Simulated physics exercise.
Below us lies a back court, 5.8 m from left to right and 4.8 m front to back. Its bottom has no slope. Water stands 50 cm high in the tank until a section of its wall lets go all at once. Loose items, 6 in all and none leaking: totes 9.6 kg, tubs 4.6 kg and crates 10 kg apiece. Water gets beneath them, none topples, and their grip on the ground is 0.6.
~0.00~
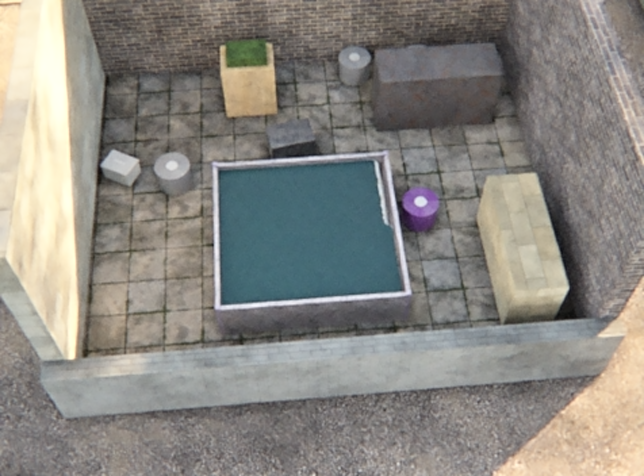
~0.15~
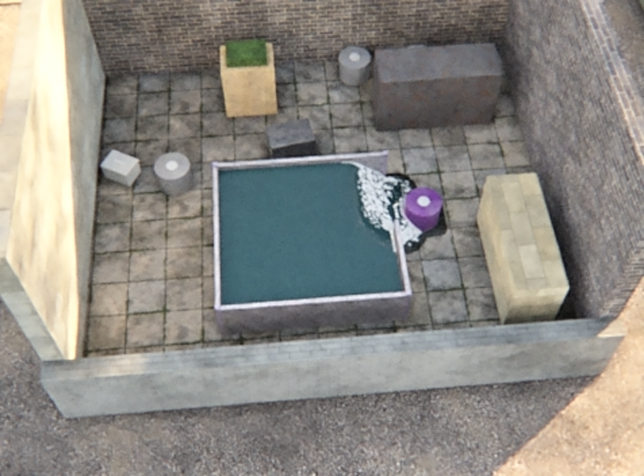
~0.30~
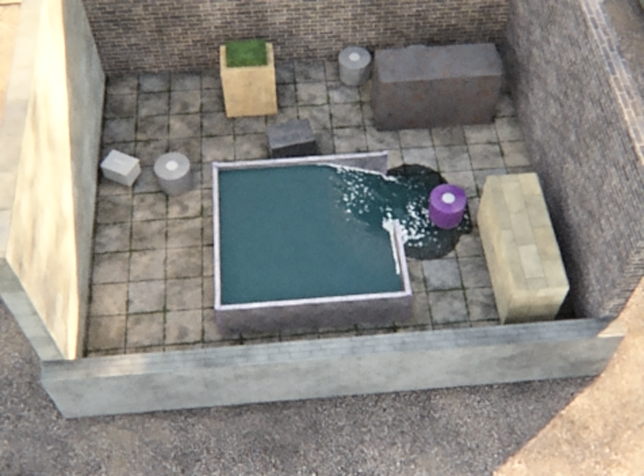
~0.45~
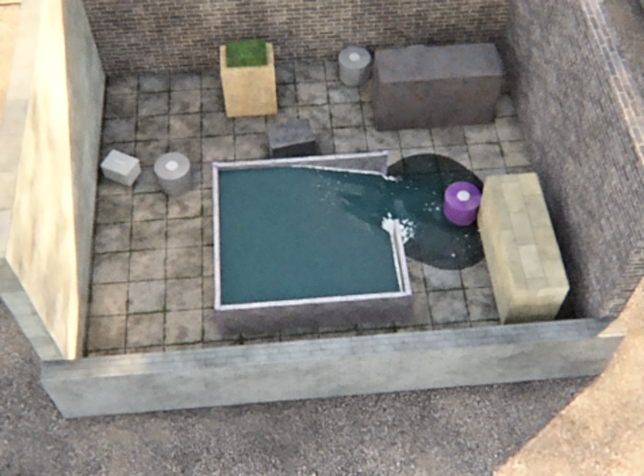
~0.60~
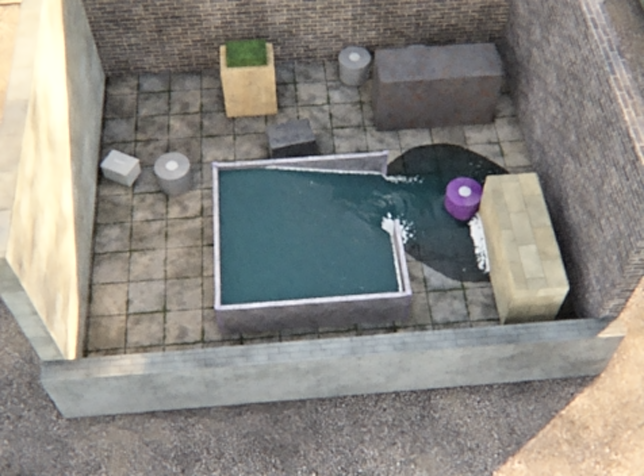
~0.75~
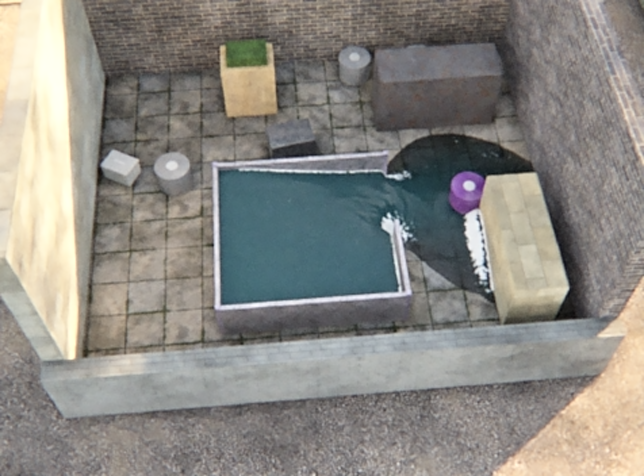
In a walled court, water pours from a pool's right side and pushes a purple tub rightward.
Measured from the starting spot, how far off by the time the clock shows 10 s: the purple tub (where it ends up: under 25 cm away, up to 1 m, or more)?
The purple tub travels far.
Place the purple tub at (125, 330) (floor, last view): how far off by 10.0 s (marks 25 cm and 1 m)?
It travels far.
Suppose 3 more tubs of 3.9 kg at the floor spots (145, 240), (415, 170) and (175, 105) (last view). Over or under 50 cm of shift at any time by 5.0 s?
In that order: Under, more, short of it.
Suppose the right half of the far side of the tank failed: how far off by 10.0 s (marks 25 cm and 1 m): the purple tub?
In that case the purple tub moves a short way.
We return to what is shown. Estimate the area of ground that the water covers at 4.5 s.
About 19 m2.
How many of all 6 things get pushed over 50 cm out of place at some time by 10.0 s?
6 of them.
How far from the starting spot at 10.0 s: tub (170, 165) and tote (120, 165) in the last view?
In that order: 140 cm, 80 cm.
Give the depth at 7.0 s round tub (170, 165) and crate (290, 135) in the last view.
About 6 and 4 cm.
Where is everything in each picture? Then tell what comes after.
The purple tub at (421, 202), on the bottom; 4.2 m2 under water; 0 of 6 have shifted, in the first frame.
The purple tub at (424, 202) rests on the ground, 4 cm from its start; 4.6 m2 under water; 0 of 6 have shifted, in the second frame.
The purple tub at (448, 198), on the bottom, 35 cm from its start; water covers 5.3 m2; 1 of 6 have shifted, in the third frame.
The purple tub at (463, 196) rests on the ground, 54 cm from its start; 6.1 m2 under water; 1 of 6 have shifted, in the fourth frame.
The purple tub at (465, 192), afloat, 57 cm from its start; water covers 6.7 m2; 1 of 6 have shifted, in the fifth frame.
The purple tub at (469, 186), afloat, 65 cm from its start; water covers 7.4 m2; 1 of 6 have shifted, in the sixth frame.
After 2.0 s the purple tub is near (512, 118), 1.7 m from its start, afloat; 1 afloat.
After 4.5 s the purple tub is near (480, 113), 1.6 m from its start, afloat; 3 afloat.
After 7.0 s the purple tub is near (454, 117), 1.4 m from its start, afloat; 6 afloat.
After 10.0 s the purple tub is near (257, 148), 2.2 m from its start, afloat; 6 afloat.
